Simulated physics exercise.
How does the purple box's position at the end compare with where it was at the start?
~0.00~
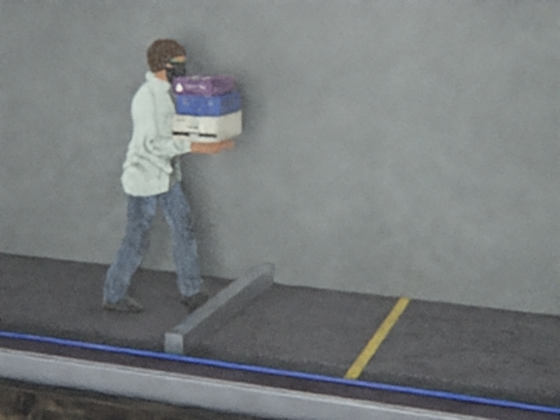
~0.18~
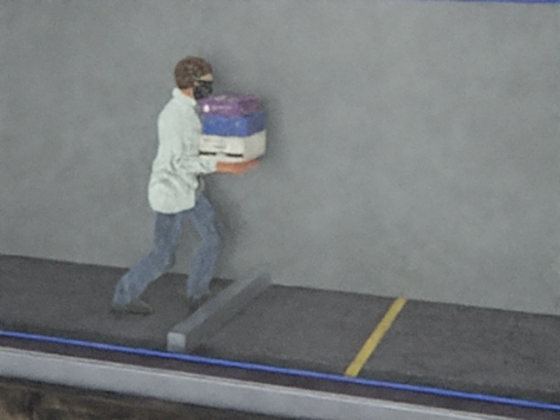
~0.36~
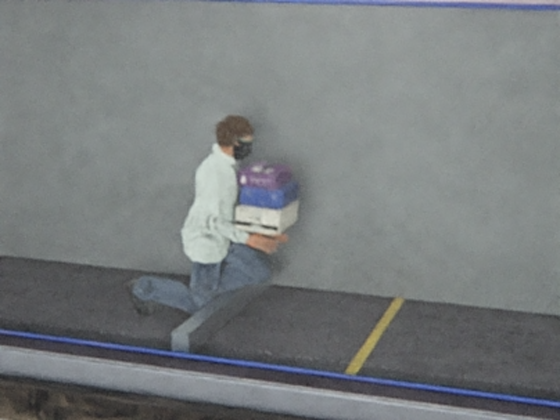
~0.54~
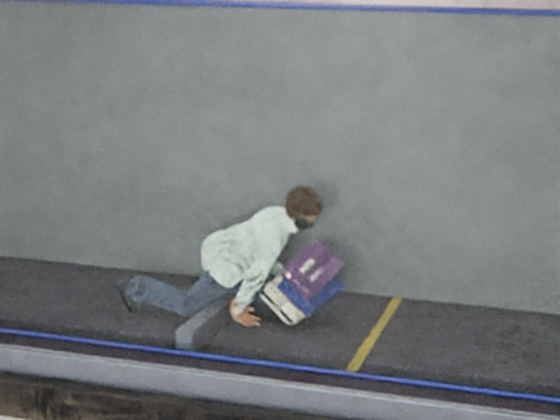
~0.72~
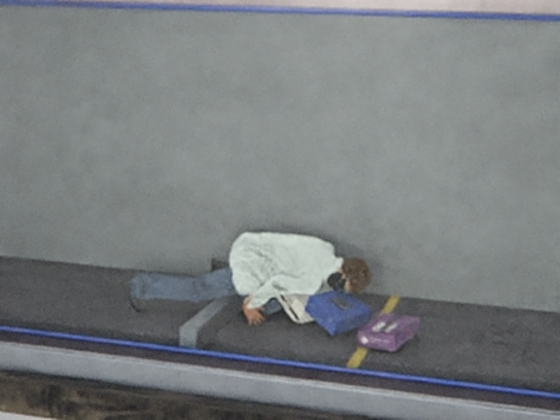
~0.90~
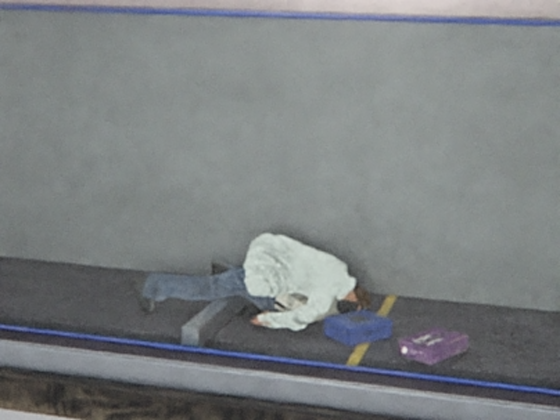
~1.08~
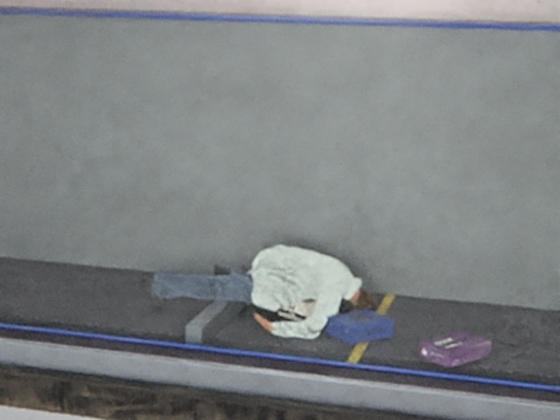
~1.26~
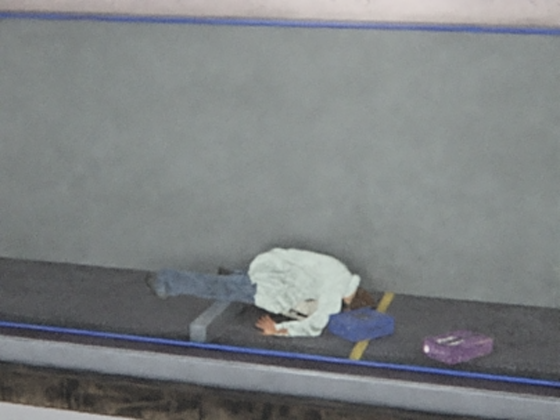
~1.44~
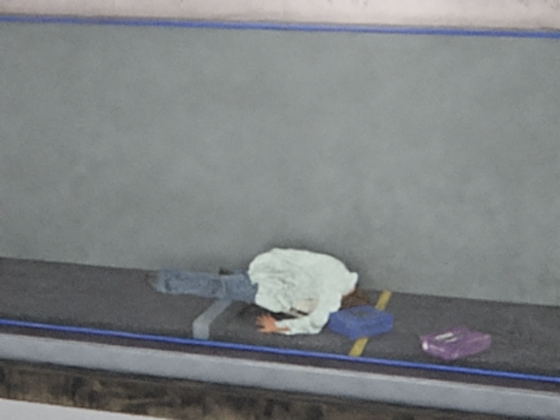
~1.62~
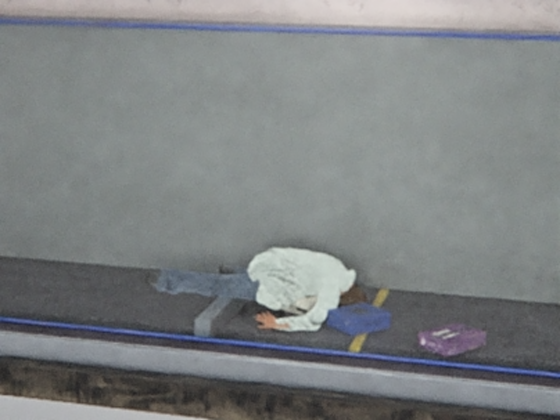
At the start it is on top of the stack in the man's arms, to the left of the yellow line. At the end it lies on the dark floor to the right of the line, apart from the man.
